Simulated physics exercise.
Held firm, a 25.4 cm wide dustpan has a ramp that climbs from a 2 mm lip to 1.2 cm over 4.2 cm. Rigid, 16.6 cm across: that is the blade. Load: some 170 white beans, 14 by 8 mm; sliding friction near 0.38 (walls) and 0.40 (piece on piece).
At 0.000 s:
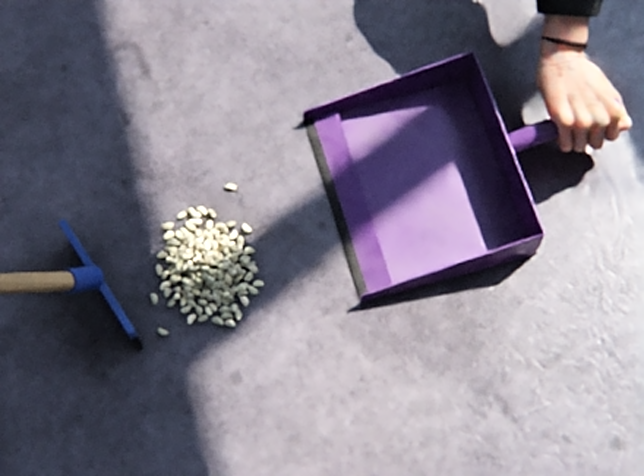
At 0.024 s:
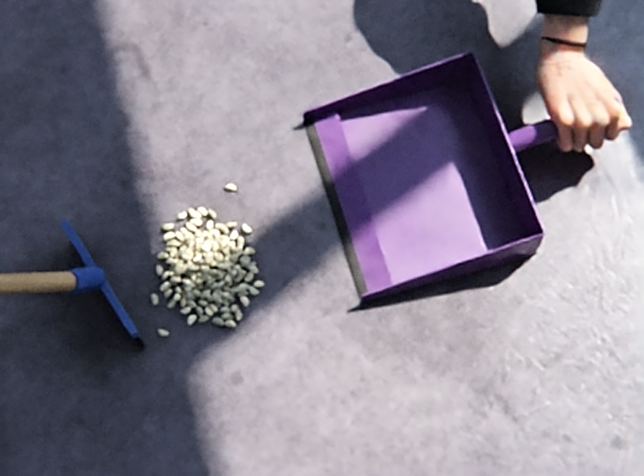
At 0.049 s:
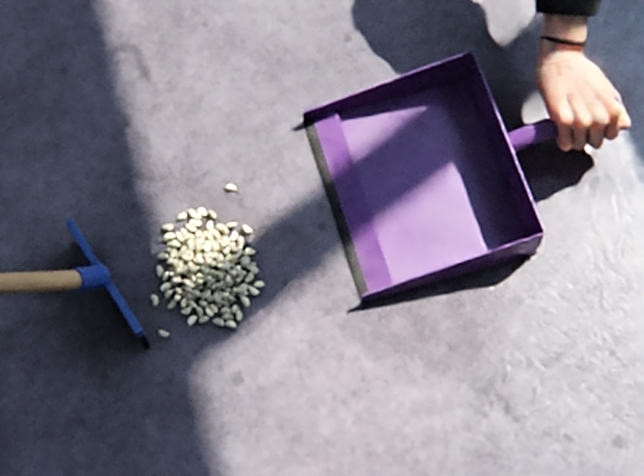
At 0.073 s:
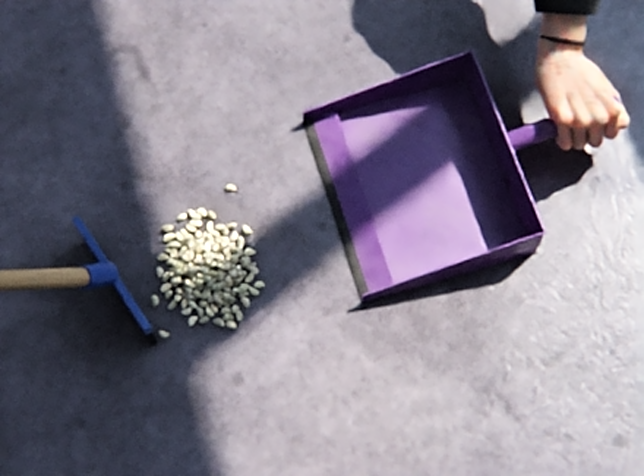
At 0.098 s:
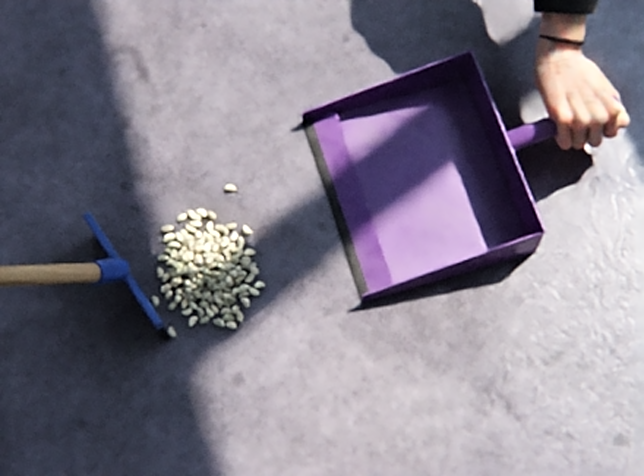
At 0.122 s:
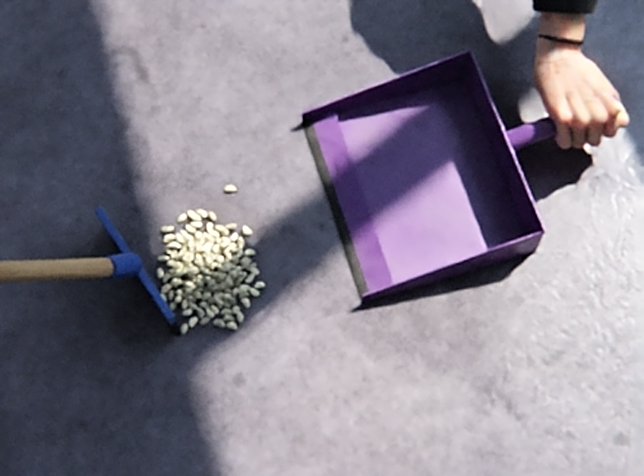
On a grey floor crossed by sunlight and shadow, a hand at the right holds a purple dustpan still beside a heap of white beans. From the left, a blue blade on a wooden handle moves slowly rightward, then reaches the heap's near edge and nudges a couple of beans.
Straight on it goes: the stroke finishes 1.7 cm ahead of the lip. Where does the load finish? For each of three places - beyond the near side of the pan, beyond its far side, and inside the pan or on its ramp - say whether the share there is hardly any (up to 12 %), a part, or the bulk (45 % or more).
Near side: Hardly any, far side: Hardly any, pan: A part.
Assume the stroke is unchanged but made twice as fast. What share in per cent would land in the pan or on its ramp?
About 60 per cent.
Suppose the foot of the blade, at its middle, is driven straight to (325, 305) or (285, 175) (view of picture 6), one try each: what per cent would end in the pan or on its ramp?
I'd expect around 0 percent, then around 25 percent.
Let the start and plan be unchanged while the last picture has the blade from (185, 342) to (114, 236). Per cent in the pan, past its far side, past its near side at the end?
That ends as pan 5, far 0, and near 10.
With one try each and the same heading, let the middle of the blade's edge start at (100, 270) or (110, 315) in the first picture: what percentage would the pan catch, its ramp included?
I'd put it near 20 per cent for the first and near 20 per cent for the second.
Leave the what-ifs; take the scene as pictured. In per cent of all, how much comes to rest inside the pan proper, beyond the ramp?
Roughly 5 percent.
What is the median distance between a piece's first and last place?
Roughly 18 centimetres.
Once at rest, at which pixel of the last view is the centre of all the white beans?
(325, 204) or so.
After 0.29 s, middle of the blade 14 cm from the lip; 0 % over the lip, far side 0 %, near side 0 %.
After 0.40 s, middle of the blade 7 cm from the lip; 0 % over the lip, far side 0 %, near side 5 %.
After 0.65 s, middle of the blade 4 cm from the lip; 25 % over the lip, far side 5 %, near side 5 %.
By 2.2 s all is still; near side 5 %, far side 5 %, pan 25 %, in front of the lip or behind the blade 65 %.
